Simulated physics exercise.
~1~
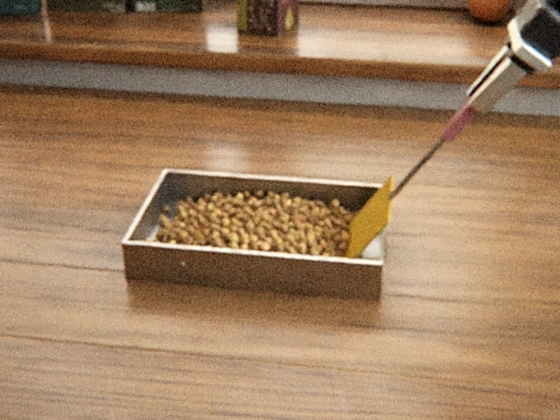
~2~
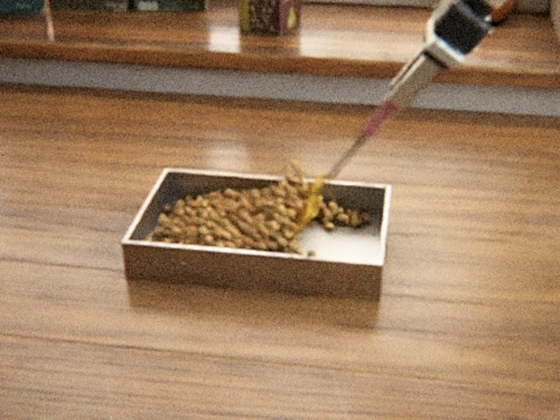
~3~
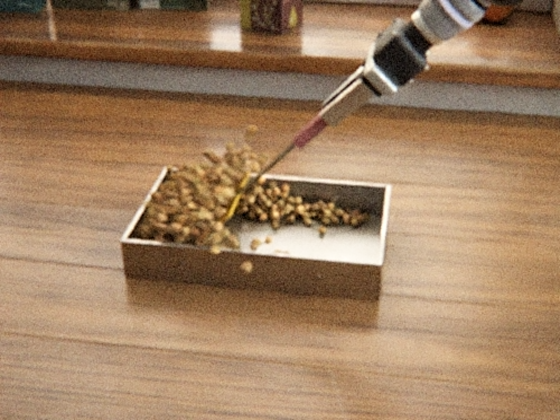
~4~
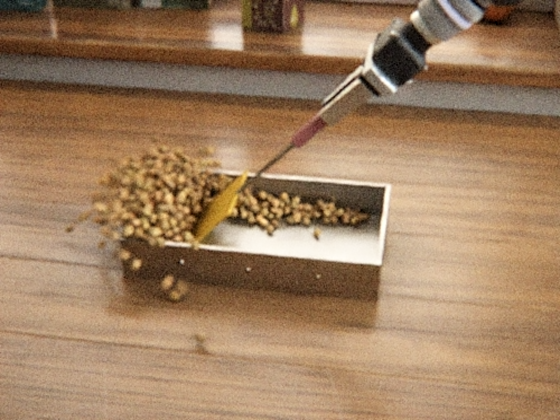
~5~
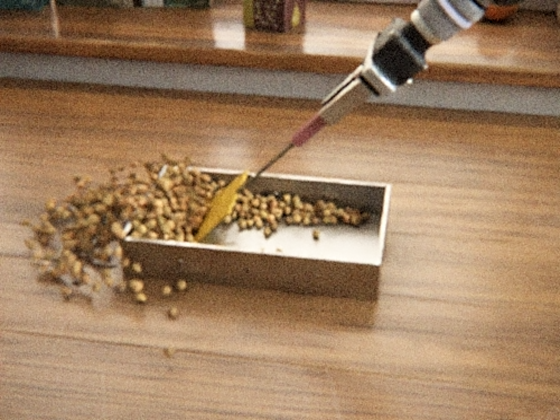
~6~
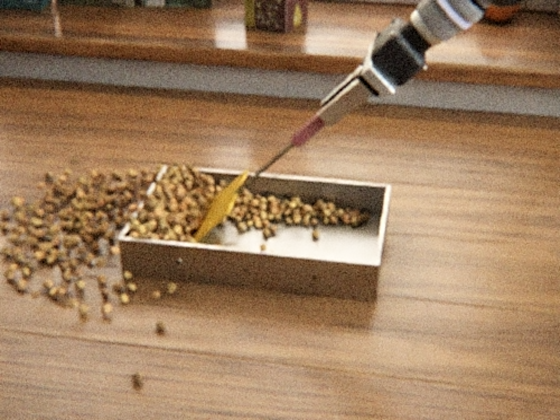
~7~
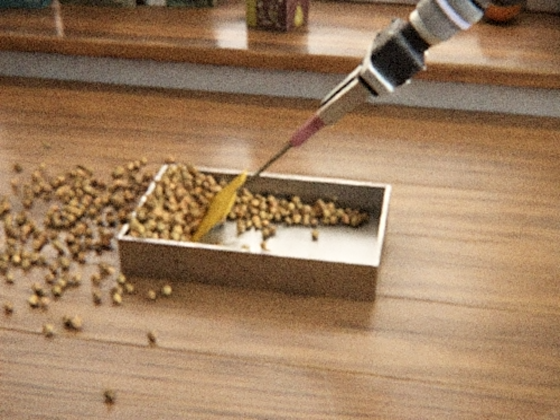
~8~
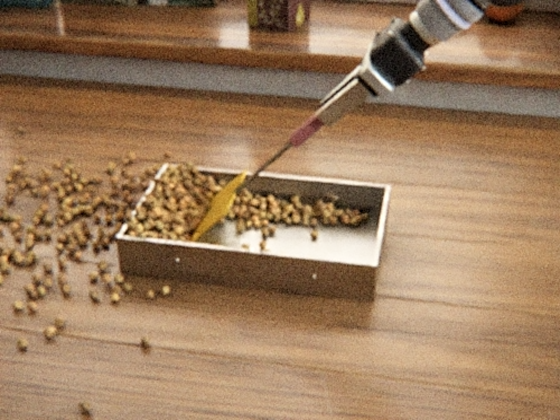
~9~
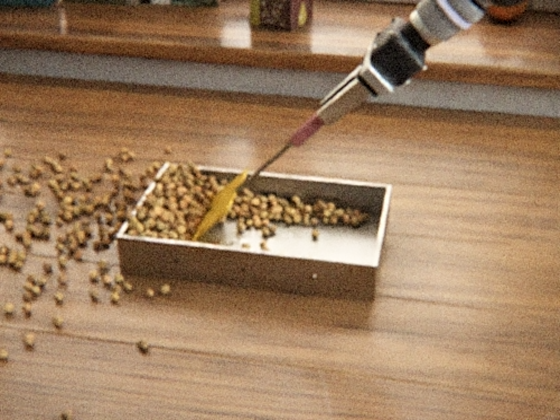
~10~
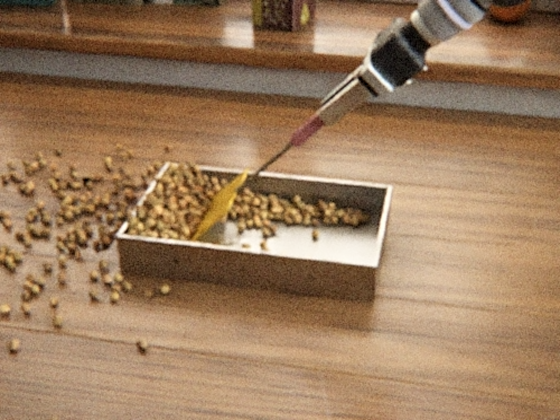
A robotic arm in silver and black reaches in from the upper right over a wooden table, seen from slightly above, with a wooden ledge behind. Its gripper holds a thin tool with a yellow paddle at the right end of a shallow rectangular trough filled with tan chickpeas. The paddle sweeps left, heaping the chickpeas against the far left end, then stops inside the trough. The pile surges over the left rim and spills across the table, some pieces rolling outward. Finally, many chickpeas lie scattered at left, while the rest stay in the trough beside the still paddle.
